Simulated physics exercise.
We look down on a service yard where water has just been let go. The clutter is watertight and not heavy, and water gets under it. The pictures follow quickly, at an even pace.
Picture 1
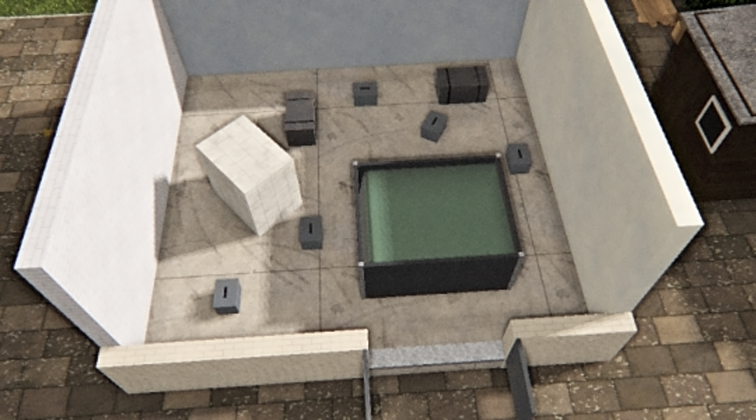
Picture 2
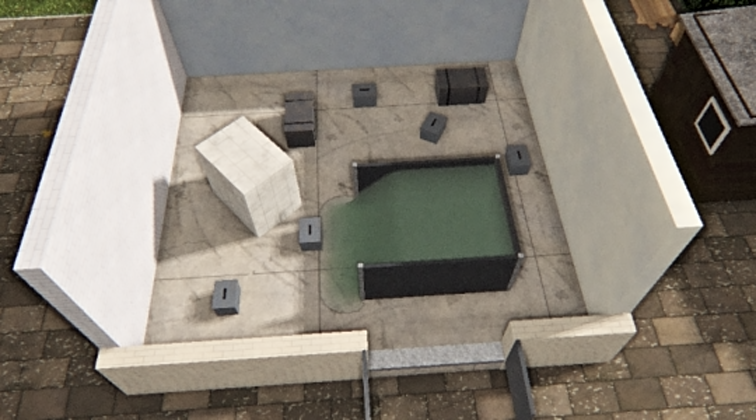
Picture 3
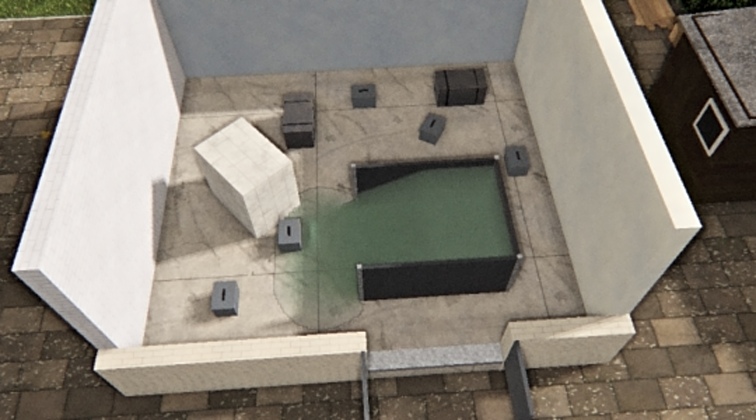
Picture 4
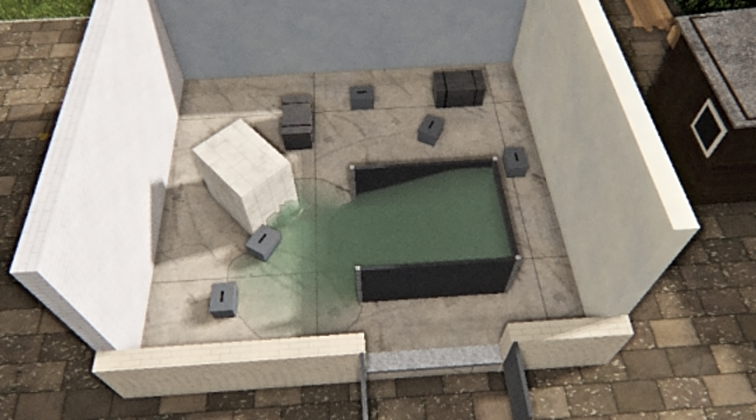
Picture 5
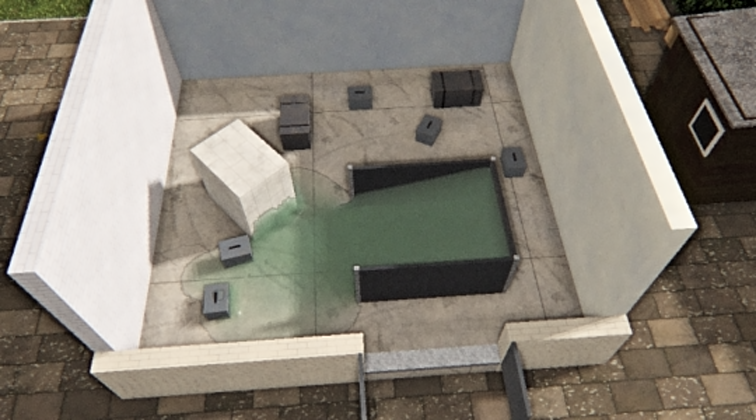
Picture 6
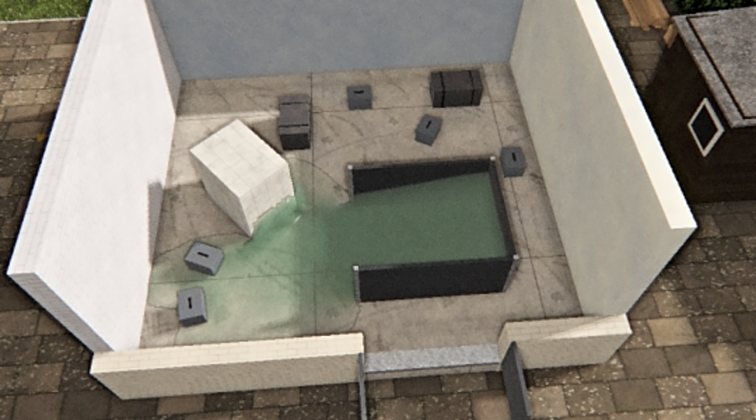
Green-tinted water spreads leftward from an open-sided dark enclosure across a walled yard, pushing a small grey box past a large pale block toward the left wall; a second grey box near the front then shifts left too.
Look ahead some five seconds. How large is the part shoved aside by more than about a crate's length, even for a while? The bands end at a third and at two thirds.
It is between one and two thirds.
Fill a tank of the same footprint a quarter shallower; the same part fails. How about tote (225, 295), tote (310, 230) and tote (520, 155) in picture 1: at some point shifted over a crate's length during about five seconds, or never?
As listed: Swept aside, yes, less than that.
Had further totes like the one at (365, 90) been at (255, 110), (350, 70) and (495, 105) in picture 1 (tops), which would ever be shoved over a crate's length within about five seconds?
As listed: Pushed that far, swept aside, under that.
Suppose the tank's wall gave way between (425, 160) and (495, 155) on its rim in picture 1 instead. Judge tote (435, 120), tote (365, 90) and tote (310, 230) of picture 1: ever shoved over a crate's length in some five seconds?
One after the other: Moved that far, swept aside, short of that.
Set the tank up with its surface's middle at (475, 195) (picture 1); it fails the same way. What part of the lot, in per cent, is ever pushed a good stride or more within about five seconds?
Roughly 60 per cent.
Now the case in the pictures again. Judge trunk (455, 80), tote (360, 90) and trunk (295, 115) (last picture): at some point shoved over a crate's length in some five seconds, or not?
In that order: Short of that, shifted that much, shifted that much.
A moment on, 2 of 7 are well off their spots; 2 afloat.
Next, 3 of 7 are well off their spots; 2 afloat.
Later, 3 of 7 are well off their spots; 3 afloat.
In the end, 4 of 7 are well off their spots, and 4 have been at some point; 4 afloat.
